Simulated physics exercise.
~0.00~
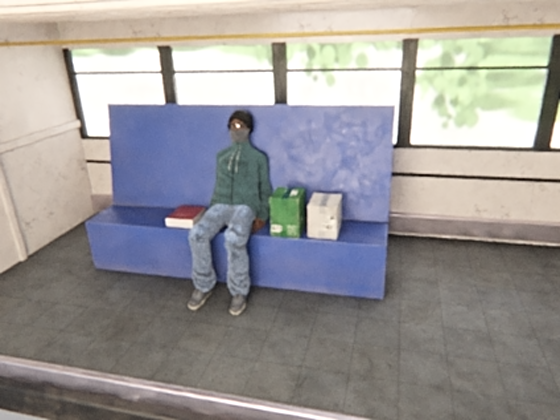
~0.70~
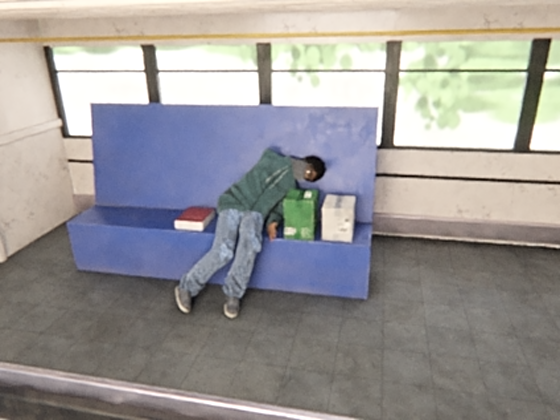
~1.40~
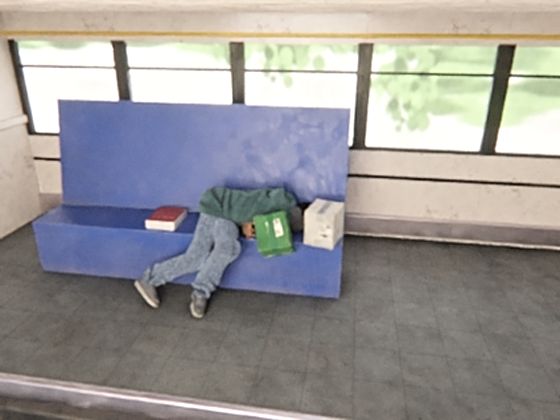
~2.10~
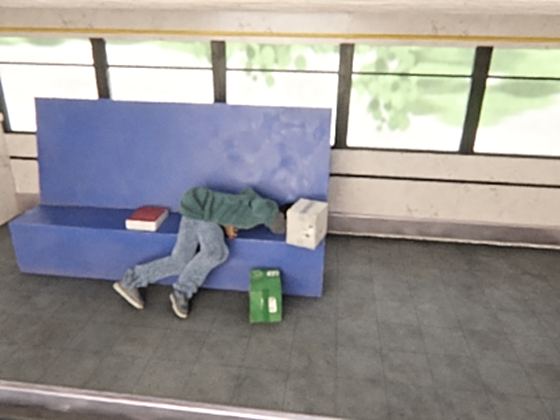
A slumped figure in a green top and jeans tipped over to the right on a blue bench, pushing into a green pack, which leaned off the edge and dropped to the floor, while the white box and red book stayed on the seat.
